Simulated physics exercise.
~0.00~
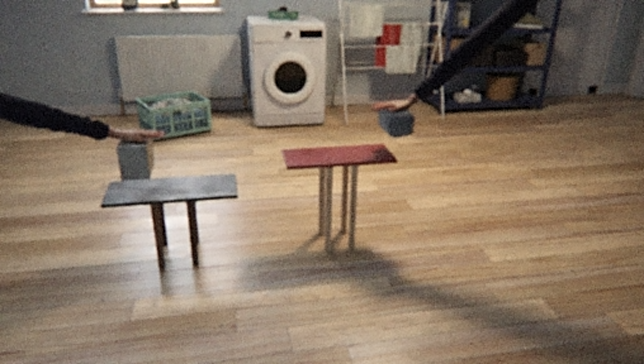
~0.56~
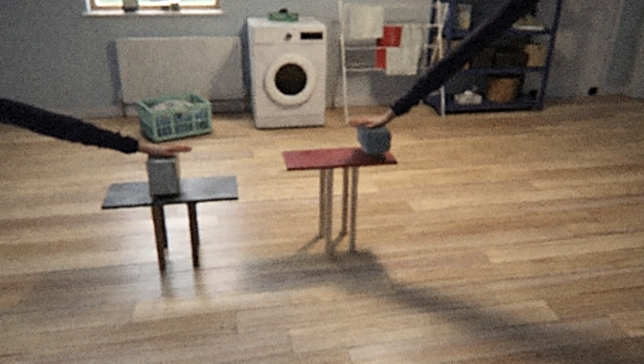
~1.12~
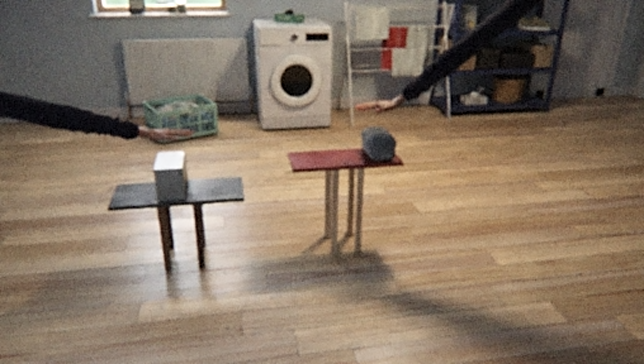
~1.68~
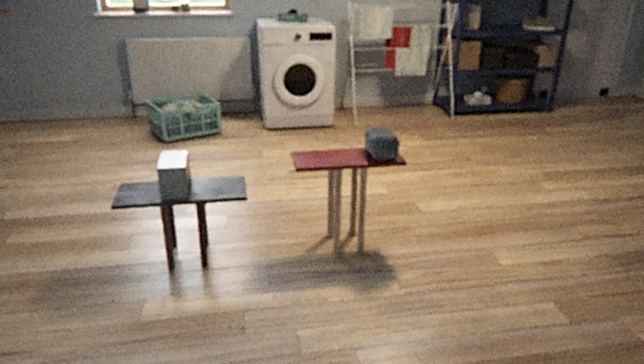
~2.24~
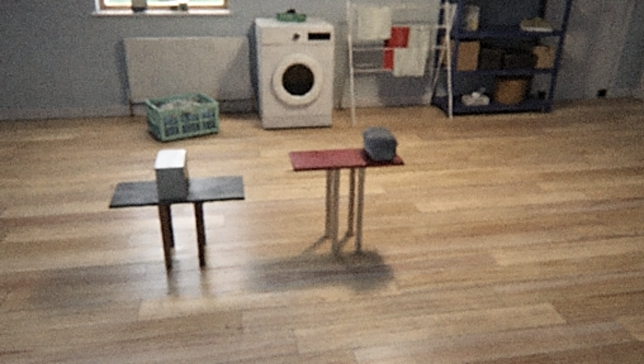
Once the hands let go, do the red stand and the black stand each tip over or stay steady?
The red stand stays steady, and the black stand stays steady too.
